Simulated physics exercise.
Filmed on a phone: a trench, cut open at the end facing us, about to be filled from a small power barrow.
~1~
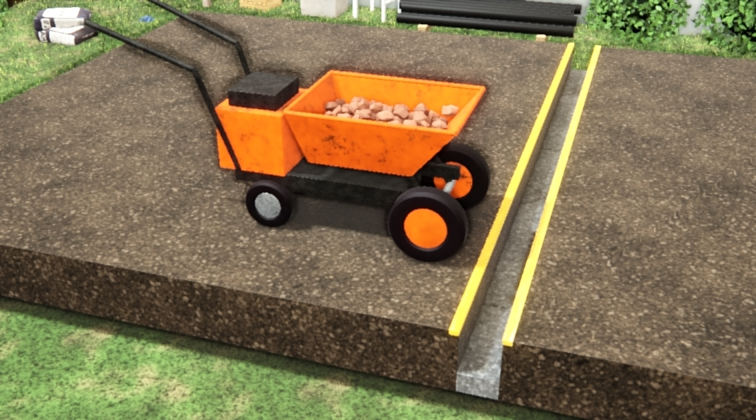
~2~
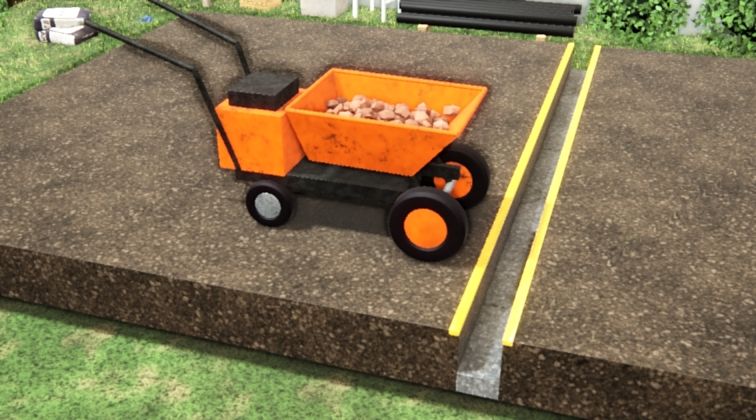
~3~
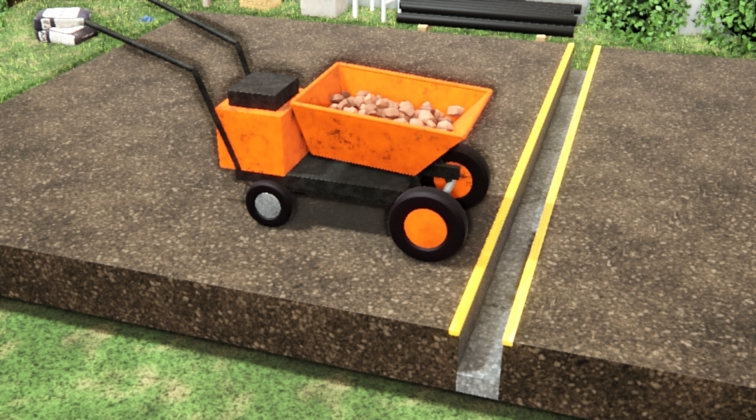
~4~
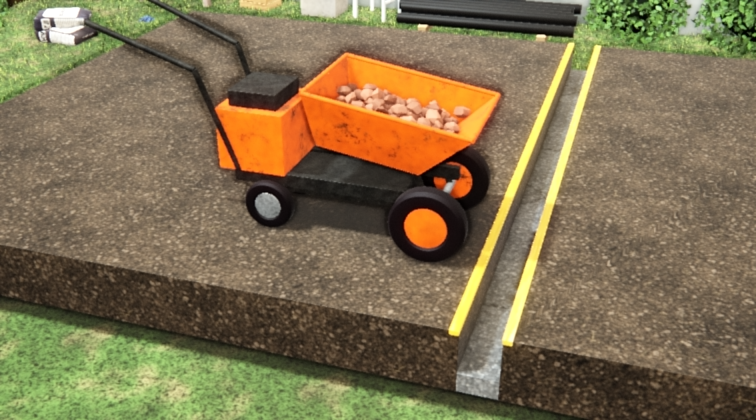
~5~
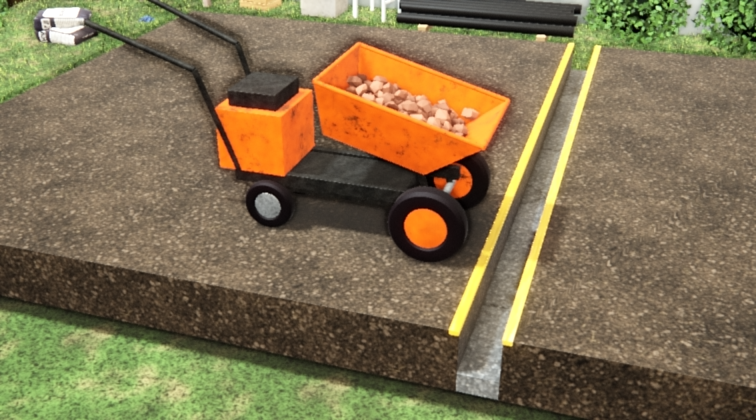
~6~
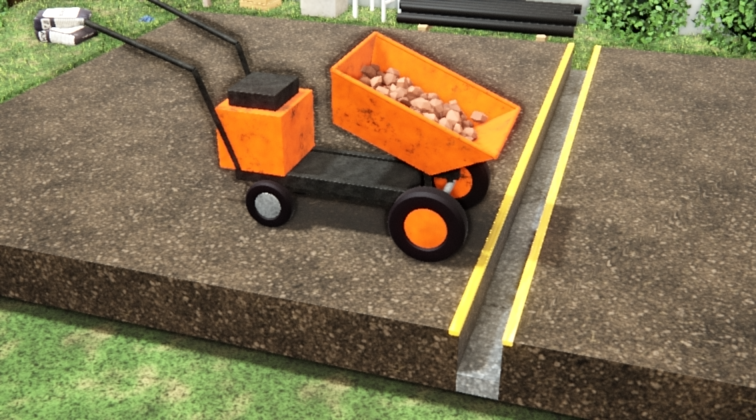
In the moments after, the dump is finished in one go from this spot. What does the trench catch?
Between the edges lies under half of the load.
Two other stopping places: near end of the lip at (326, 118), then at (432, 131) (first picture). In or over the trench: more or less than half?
The first try: Under half. The second: The smaller part.
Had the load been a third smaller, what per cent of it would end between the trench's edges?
About 0 per cent.
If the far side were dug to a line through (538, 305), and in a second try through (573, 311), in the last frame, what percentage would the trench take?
About 10 and 70 per cent.
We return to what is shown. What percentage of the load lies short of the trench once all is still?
Close to 0 per cent.
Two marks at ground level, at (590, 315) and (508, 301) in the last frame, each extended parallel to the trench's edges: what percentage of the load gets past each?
Roughly 40 per cent, and 100 per cent.
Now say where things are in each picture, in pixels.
The first picture shows lip of the skip (455, 134), level; top of the load (381, 124), lumps of rubble; first edge of the trench (469, 293); far edge (520, 302), the trench under half as wide as the skip, and about as deep as wide.
The second picture shows lip of the skip (457, 134), tipped barely; top of the load (383, 123).
The third picture shows lip of the skip (463, 137), tipped barely; top of the load (375, 115).
The fourth picture shows lip of the skip (472, 141), tipped a little; top of the load (359, 109).
The fifth picture shows lip of the skip (483, 148), tipped clearly; top of the load (369, 101).
The sixth picture shows lip of the skip (495, 157), tipped clearly; top of the load (374, 92); first edge of the trench (469, 293); far edge (520, 302).
Just after the last frame, skip tipped steeply; every one in the skip.
A moment on, skip tipped right over; roughly half in the skip; roughly half beyond it; just a few falling.
Further on, skip tipped right over; about a tenth in the skip; almost all beyond it.
When it is over, skip tipped right over; just a few in the skip; just a few in or heaped over the trench; almost all beyond it.
